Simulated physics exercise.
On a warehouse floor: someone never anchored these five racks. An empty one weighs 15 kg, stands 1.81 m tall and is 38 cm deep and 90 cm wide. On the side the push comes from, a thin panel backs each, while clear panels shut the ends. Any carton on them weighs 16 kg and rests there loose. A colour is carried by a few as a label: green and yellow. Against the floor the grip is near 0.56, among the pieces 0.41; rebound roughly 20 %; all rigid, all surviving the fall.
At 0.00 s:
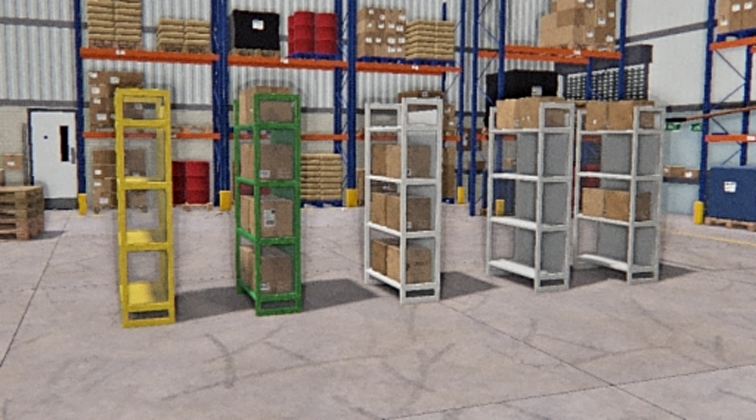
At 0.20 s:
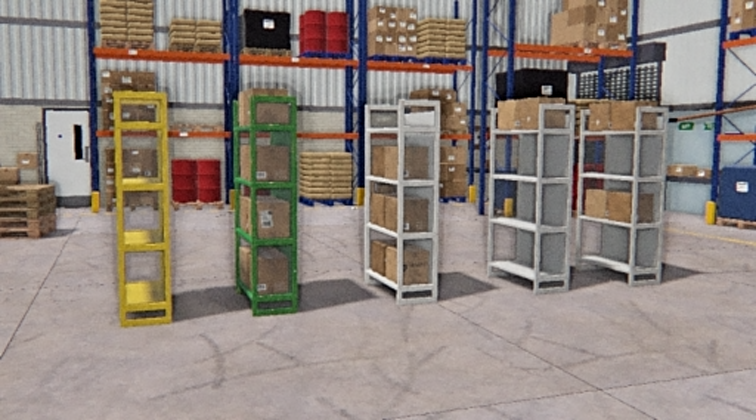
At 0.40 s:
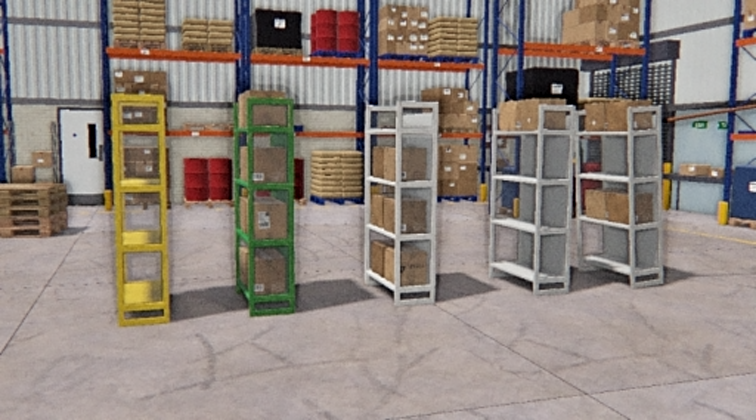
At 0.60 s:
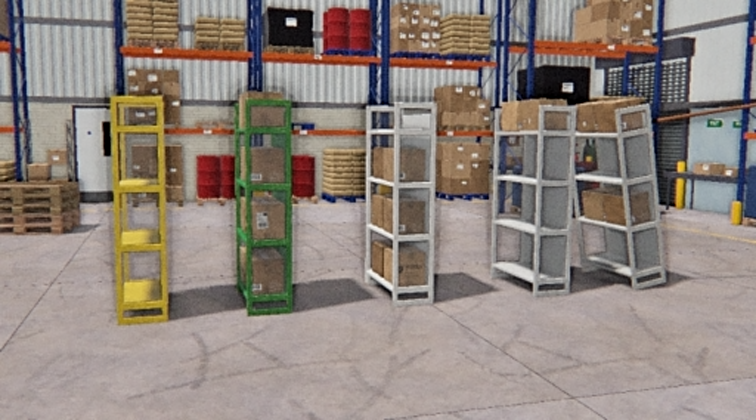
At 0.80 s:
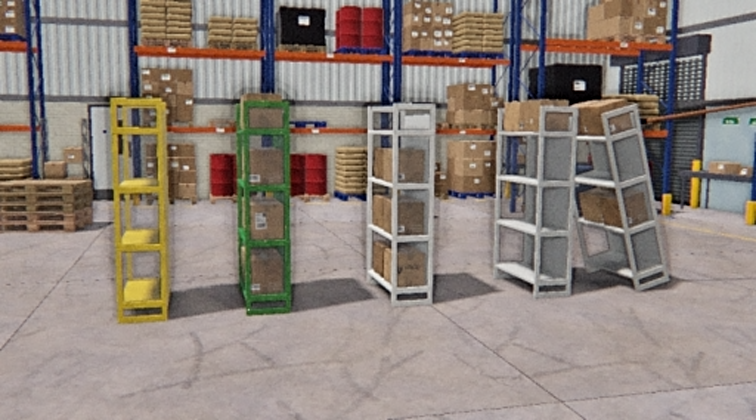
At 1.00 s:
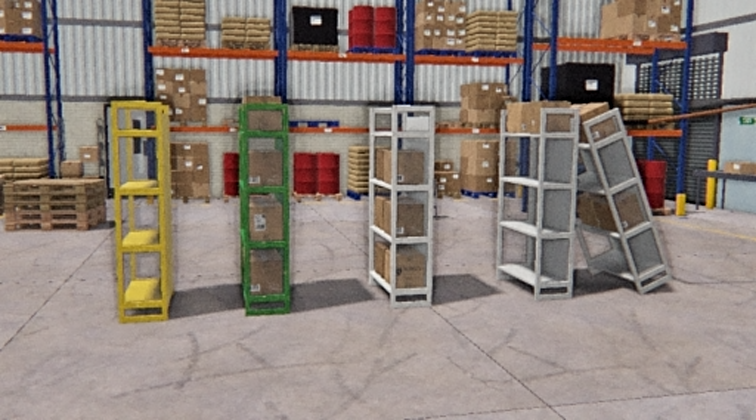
At first, five upright shelving units, one yellow, one green and three pale, stand in a row on a warehouse floor. A thin pole moves in from the right and pushes the rightmost unit, which tilts steadily left until its top is close beside its neighbour, while the other four stay still.
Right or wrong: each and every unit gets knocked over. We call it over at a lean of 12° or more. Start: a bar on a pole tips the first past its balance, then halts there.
Right, they all go.
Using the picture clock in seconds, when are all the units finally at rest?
Around 4.0 s.
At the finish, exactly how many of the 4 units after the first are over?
4.
After 1.56 s, 4 cartons spilt or dropped; 1 of the 4 other units over.
After 2.16 s, 6 cartons spilt or dropped; 2 of the 4 other units over.
After 2.78 s, 12 cartons spilt or dropped; 3 of the 4 other units over; green unit 24° from how it stood; yellow unit 5° from how it stood.
After 3.30 s, 18 cartons spilt or dropped; 4 of the 4 other units over; yellow unit lying flat; green unit 65° from how it stood.
In the end (4.3 s), 20 cartons spilt or dropped; 4 of the 4 other units over; yellow unit lying flat; green unit 68° from how it stood. Not one is left standing. From the last view, middles, green unit near (131, 250).
